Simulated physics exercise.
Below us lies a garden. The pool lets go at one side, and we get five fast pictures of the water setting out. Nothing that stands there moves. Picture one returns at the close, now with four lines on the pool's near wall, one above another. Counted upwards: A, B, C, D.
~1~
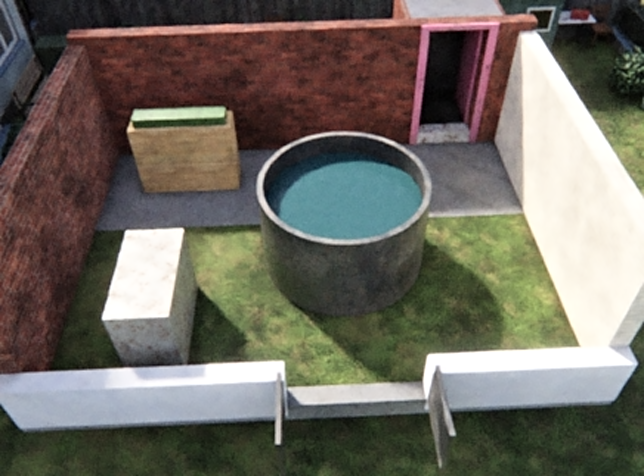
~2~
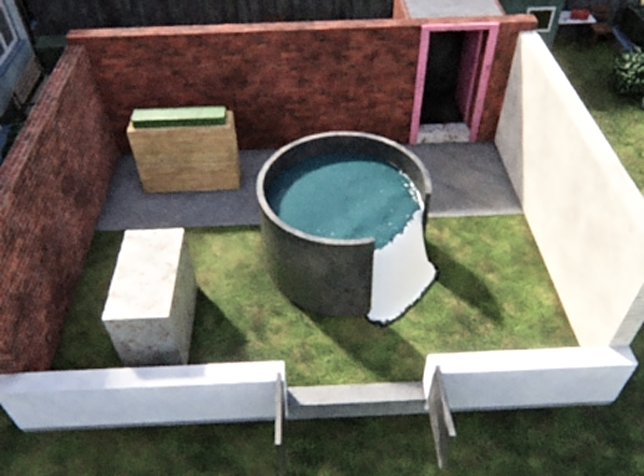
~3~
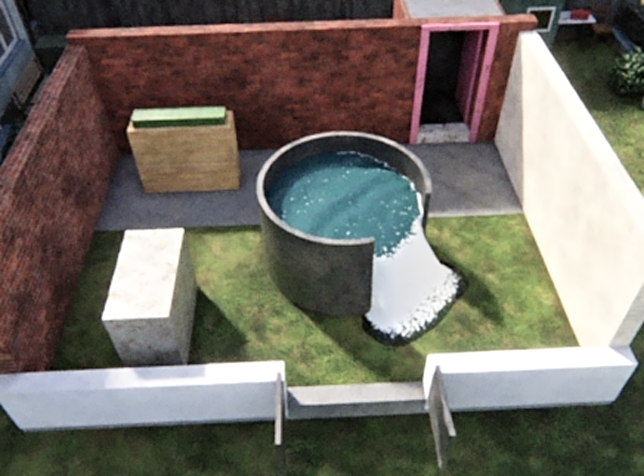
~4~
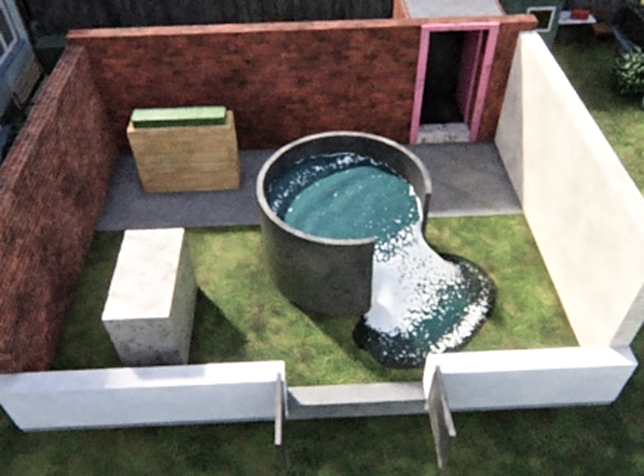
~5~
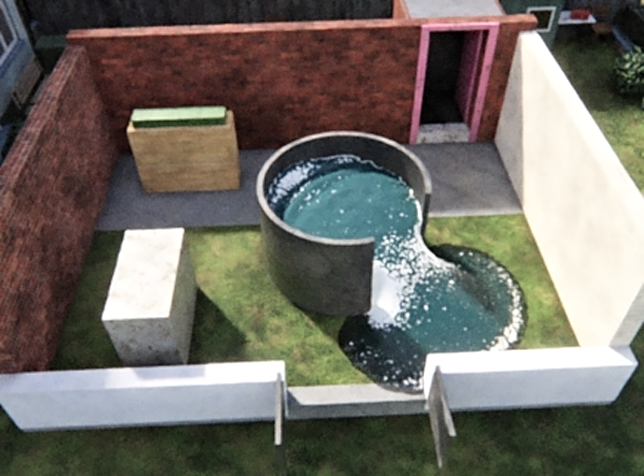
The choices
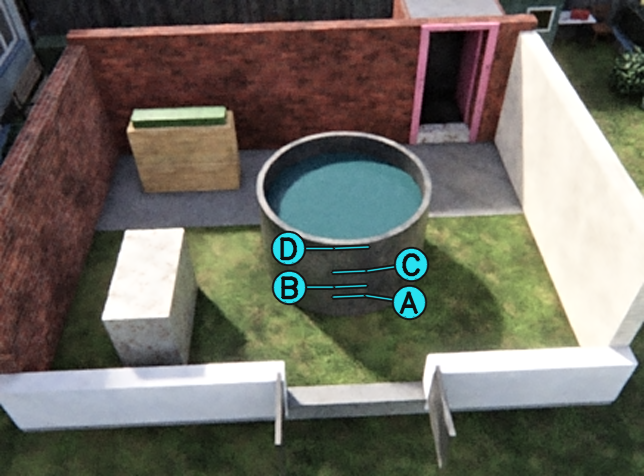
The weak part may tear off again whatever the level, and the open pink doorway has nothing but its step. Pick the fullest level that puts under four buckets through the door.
Choose C.
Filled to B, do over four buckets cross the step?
No, that is safe.
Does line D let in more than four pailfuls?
Yes, it does.
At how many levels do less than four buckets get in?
Three.
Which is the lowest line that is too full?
D it is.
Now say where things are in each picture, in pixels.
In the first frame, water in the pool at rest, its middle at (344, 200); foot of the pink doorway at (442, 143); open gate at (356, 355).
In the second frame, 1 % of the ground under water, visible out to (433, 268).
In the third frame, 4 % of the ground under water, visible out to (457, 273).
In the fourth frame, 8 % of the ground under water, visible out to (484, 276).
In the fifth frame, 14 % of the ground under water, visible out to (520, 313).
In cyan, A at (349, 296); B at (349, 286); C at (350, 271); D at (350, 247); from the bottom up A, B, C, D.
With A, nothing gets over.
With B, nothing gets over.
With C, a bucket or two gets in.
With D, about 12 bucketfuls get in.
